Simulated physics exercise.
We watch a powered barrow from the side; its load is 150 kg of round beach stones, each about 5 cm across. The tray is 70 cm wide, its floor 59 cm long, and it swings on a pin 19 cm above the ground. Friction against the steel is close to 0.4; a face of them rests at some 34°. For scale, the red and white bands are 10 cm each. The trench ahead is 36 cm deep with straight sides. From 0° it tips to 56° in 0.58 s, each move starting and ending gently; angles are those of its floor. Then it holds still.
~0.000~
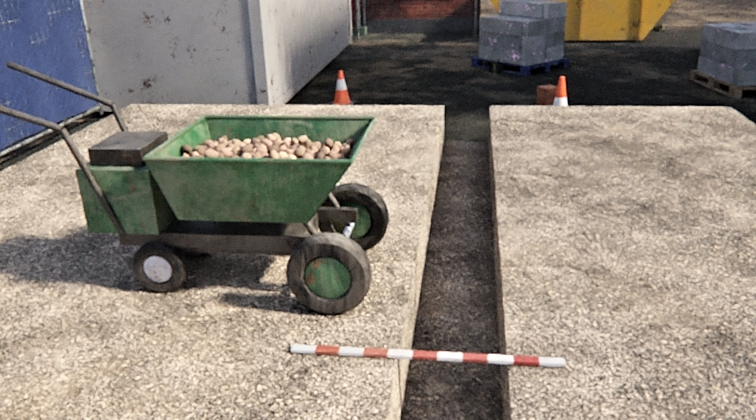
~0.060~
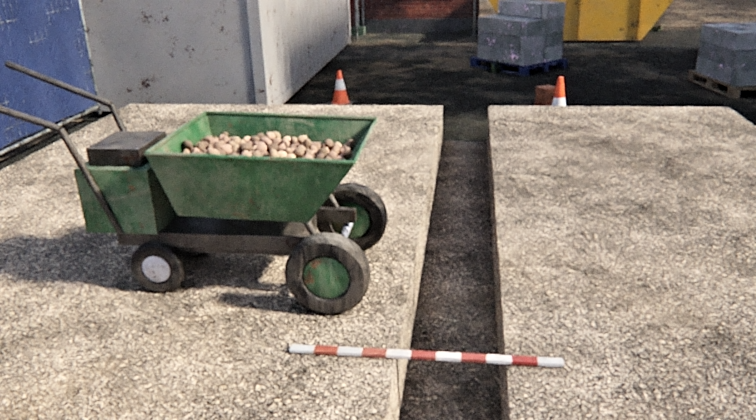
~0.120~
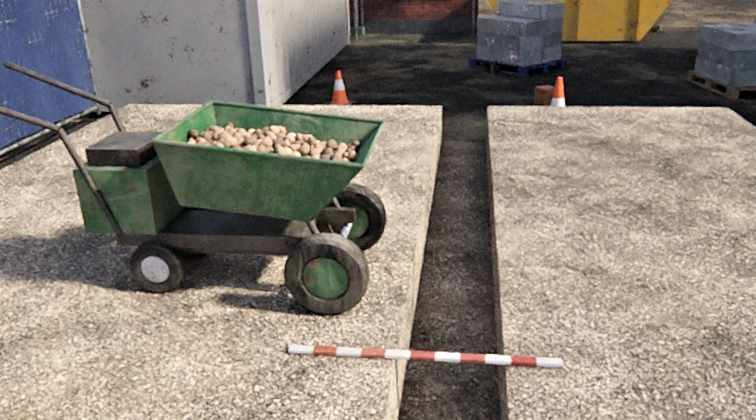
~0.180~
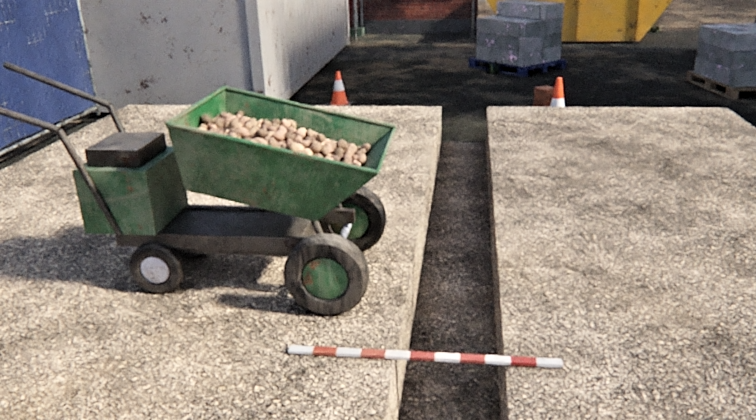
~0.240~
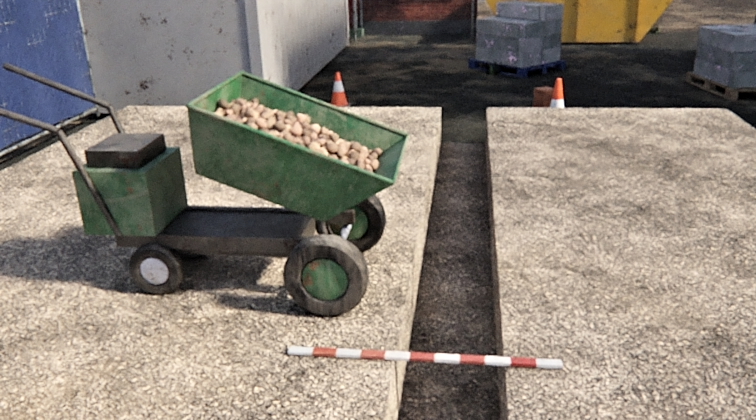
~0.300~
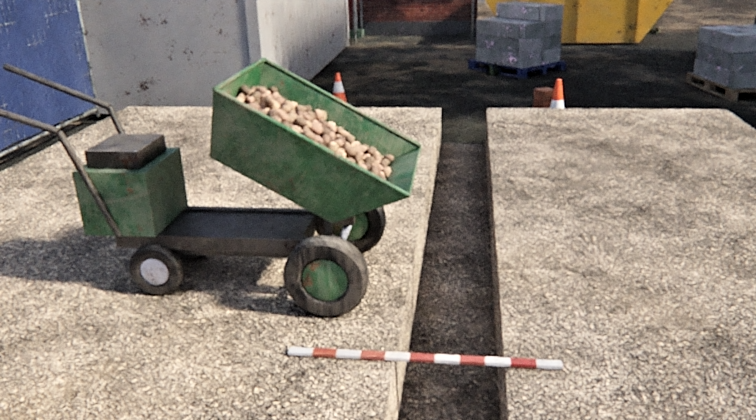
A green tray filled with round, pale brown stones tilts on a small four-wheeled barrow, seen from the side and slightly above in a gravelled yard. The barrow stands at left beside a dark, straight trench, with a red and white striped pole across it, orange cones and grey blocks behind. Starting gently, the tray's left end rises steadily while its right lip lowers, the wheels and camera staying still.
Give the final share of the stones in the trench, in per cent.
Some 31 per cent of it.
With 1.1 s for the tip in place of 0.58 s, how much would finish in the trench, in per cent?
It would be near 45 per cent.
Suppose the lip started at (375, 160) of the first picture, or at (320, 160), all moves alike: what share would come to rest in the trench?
About 20 and 45 per cent.
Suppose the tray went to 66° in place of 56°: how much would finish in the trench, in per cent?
It would be near 40 per cent.
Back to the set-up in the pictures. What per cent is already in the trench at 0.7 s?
About 5 per cent by then.
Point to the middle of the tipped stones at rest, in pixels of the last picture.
Near (524, 288).
After 0.4 s the floor is at 47°; 100 % in the tray; the foremost stones are at (405, 203).
After 0.7 s the floor is at 56°; 93 % in the tray, 7 % in the trench; the foremost stones are at (496, 239).
After 1.0 s the floor is at 56°; 48 % in the tray, 14 % in the trench, 38 % past the trench; the foremost stones are at (642, 315).
After 3.0 s the floor is at 56°; 28 % in the tray, 31 % in the trench, 42 % past the trench; the foremost stones are past the picture's edge.
